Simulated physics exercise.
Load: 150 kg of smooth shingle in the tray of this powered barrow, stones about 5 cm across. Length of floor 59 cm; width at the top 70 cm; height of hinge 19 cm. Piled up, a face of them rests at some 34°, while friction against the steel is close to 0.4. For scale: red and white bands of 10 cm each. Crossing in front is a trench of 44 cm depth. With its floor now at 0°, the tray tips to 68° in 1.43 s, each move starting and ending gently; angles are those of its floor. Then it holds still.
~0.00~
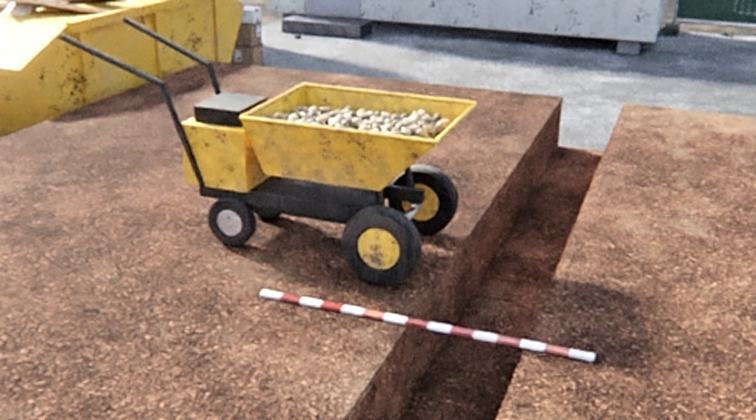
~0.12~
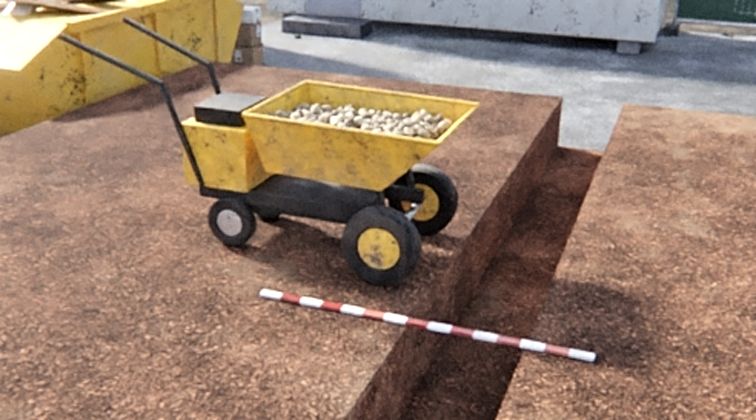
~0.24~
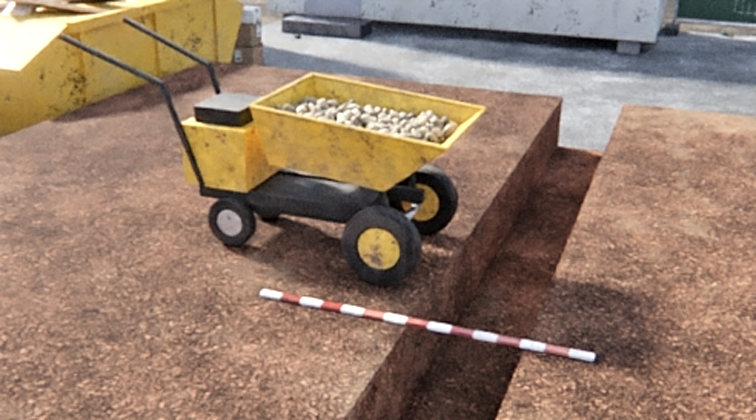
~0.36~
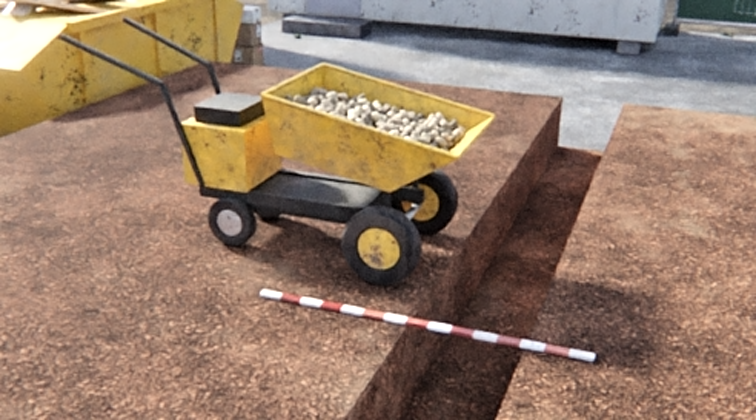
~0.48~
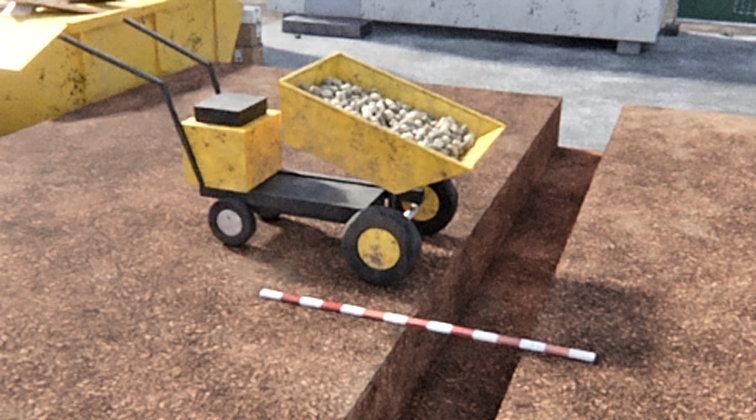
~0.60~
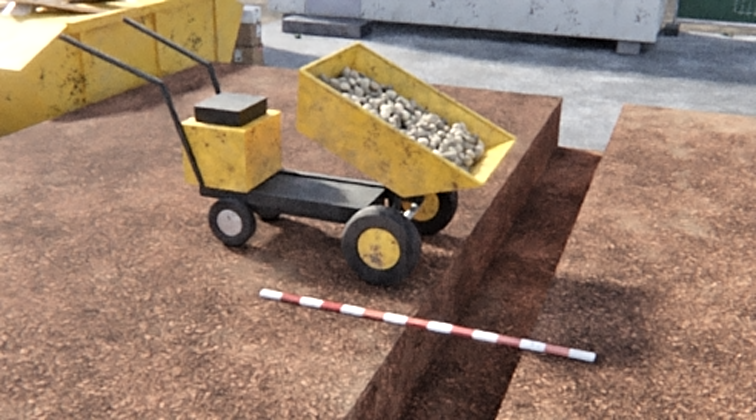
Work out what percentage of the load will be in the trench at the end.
It comes to roughly 40 percent of the load.
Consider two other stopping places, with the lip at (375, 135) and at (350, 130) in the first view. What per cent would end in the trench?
Around 100% for the first place and 100% for the second.
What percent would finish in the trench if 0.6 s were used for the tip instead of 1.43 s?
Roughly 30% would finish there.
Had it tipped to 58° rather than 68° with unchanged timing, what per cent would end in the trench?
Roughly 50 per cent would end in the trench.
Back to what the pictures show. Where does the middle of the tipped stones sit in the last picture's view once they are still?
I'd put it close to (577, 282).
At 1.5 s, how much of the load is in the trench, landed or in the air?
Some 20 per cent.
After 1.1 s the floor is at 57°; 100 % in the tray; the foremost stones are at (530, 234).
After 1.5 s the floor is at 68°; 37 % in the tray, 19 % in the trench, 45 % past the trench; the foremost stones are at (662, 295).
After 1.9 s the floor is at 68°; 9 % in the tray, 29 % in the trench, 62 % past the trench; the foremost stones are past the picture's edge.
After 3.8 s the floor is at 68°; 0 % in the tray, 40 % in the trench, 60 % past the trench; the foremost stones are past the picture's edge.
